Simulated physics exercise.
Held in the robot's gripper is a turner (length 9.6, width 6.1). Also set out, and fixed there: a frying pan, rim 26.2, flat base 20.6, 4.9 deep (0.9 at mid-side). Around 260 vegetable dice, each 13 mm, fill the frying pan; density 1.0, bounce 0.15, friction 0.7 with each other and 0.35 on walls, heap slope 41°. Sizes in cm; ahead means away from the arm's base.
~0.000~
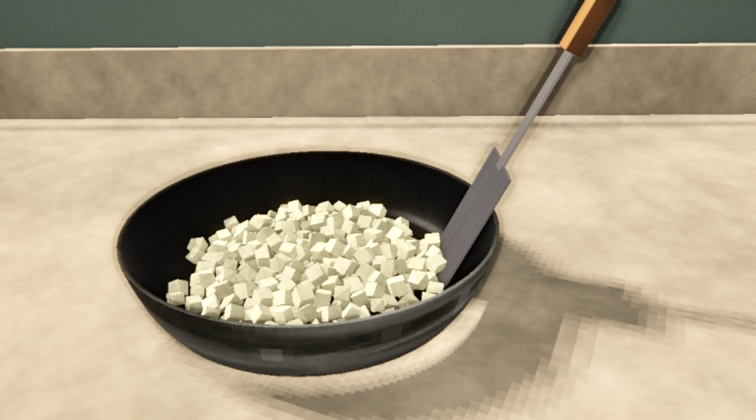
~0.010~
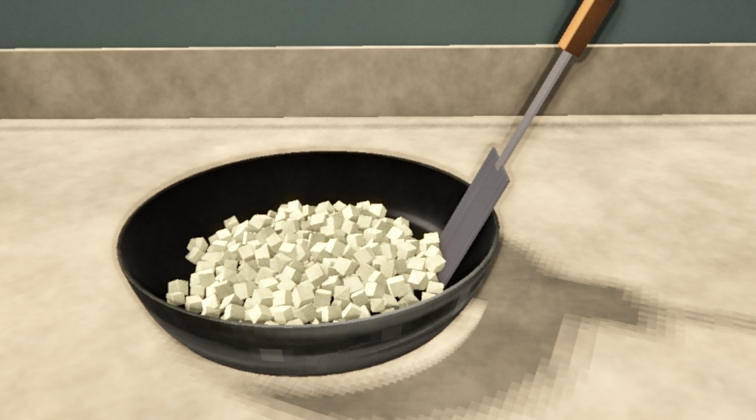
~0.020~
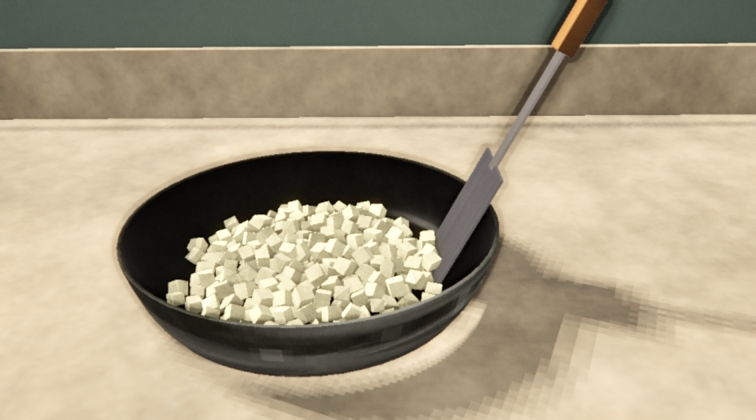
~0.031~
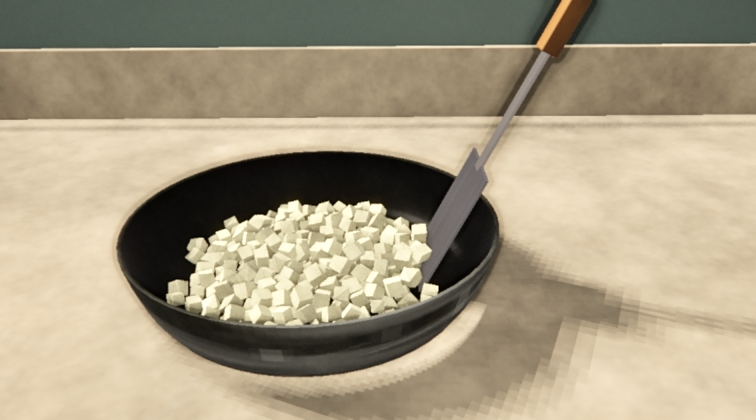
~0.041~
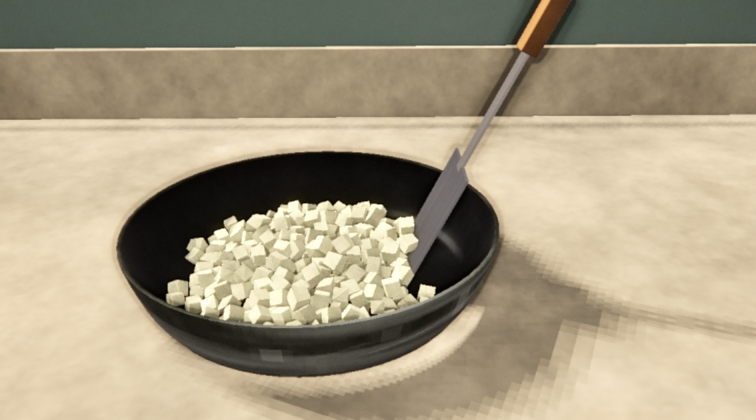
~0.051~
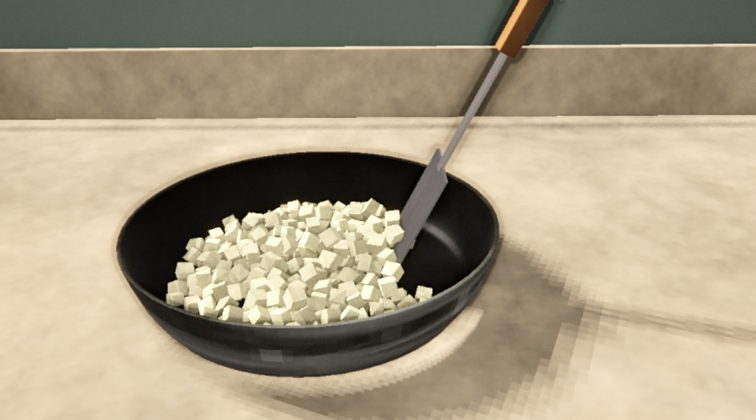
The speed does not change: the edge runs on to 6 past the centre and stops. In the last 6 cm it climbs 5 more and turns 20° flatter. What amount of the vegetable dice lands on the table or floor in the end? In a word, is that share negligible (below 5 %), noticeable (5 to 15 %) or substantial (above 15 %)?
In a word, noticeable.
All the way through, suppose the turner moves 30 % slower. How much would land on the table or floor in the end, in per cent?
About 5 in a hundred.
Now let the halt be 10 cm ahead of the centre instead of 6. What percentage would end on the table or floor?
That would give close to 15 per cent.
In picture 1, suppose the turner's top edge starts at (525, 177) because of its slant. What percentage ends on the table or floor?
About 15%.
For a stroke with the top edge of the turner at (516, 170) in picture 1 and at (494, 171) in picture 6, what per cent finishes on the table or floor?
Some 0 per cent.
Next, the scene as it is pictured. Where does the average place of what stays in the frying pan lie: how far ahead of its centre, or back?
What stays is shifted forward by around 4.0 cm.
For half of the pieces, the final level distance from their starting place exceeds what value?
About 4 cm.
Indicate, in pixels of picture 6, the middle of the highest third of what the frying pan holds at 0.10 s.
Centre: Approx. (274, 239) in the last view.
By 0.08 s, sloping 64°, highest piece 6 above the table; 262 in the frying pan.
By 0.10 s, sloping 58°, highest piece 7 above the table; 262 in the frying pan.
By 0.31 s, sloping 44°, highest piece 11 above the table; 235 in the frying pan, 21 on the table or floor, 6 on the blade or in flight.
By 1.36 s, sloping 44°, highest piece 5 above the table; 235 in the frying pan, 27 on the table or floor.
Final count, 235 in the frying pan, 27 on the table or floor. That is 10 % on the table or floor.
